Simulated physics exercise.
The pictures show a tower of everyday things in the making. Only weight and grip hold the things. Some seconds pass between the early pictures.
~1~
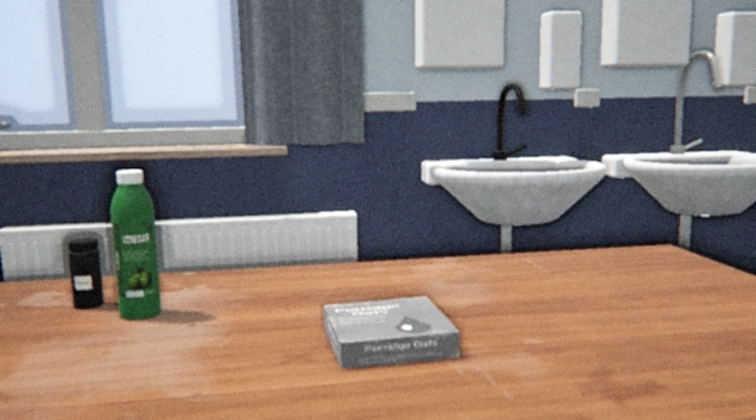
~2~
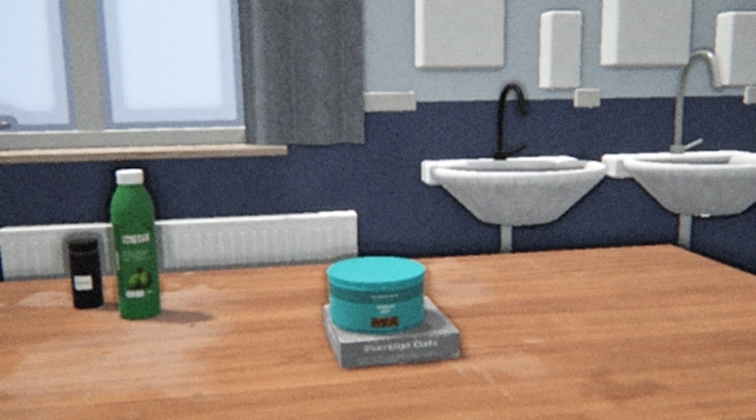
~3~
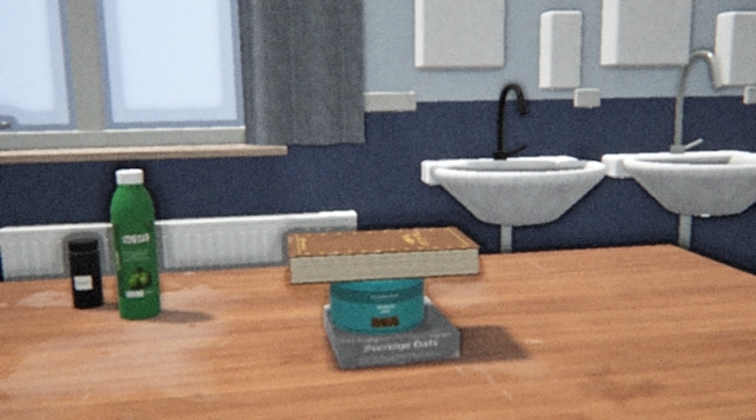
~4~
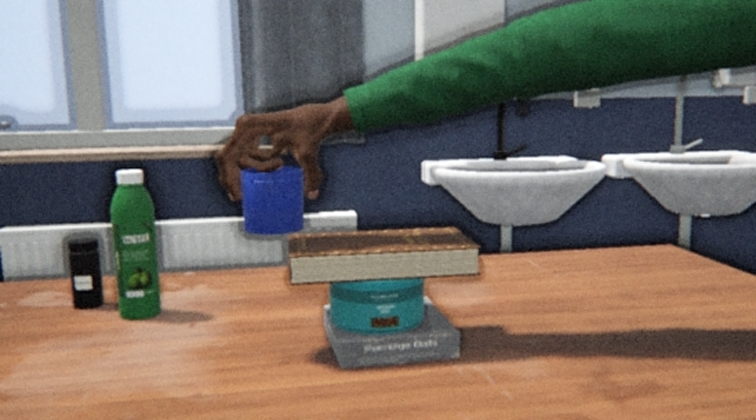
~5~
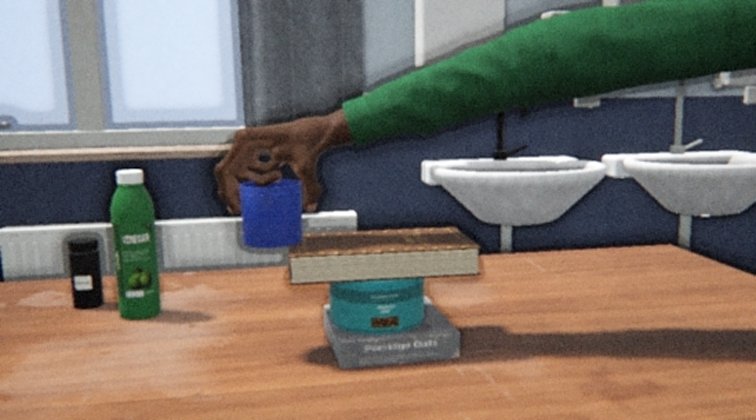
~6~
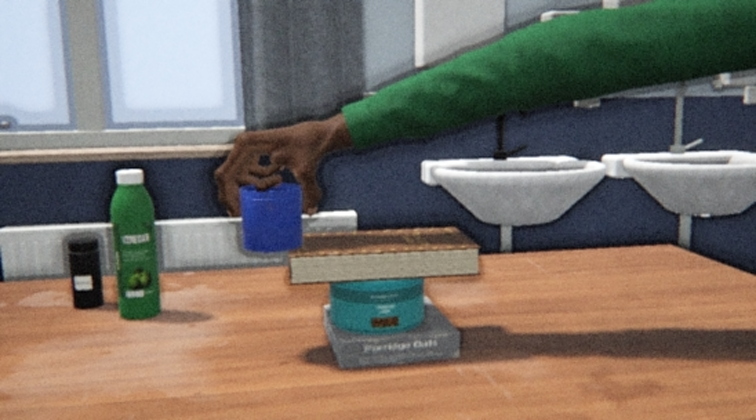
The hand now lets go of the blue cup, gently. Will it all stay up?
Here the pile gives way.
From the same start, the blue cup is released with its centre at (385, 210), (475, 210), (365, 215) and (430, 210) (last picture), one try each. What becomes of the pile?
In the first case it holds; in the second case it gives way; in the third case it holds; in the fourth case it stays up.
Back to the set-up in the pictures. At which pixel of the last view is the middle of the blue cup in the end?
Around (236, 326).
Then, 0.20 s past the last view, blue cup rocked 43° from its first pose near (255, 237).
Then, 0.30 s past the last view, blue cup now fallen.
Then, 0.40 s past the last view, things are still on the move.
Then, 1.80 s past the last view, nothing new.
Finally, fallen, blue cup; the other 5 still in place. Final places as the last picture's camera would see them, blue cup near (237, 326). The pile loses its balance.
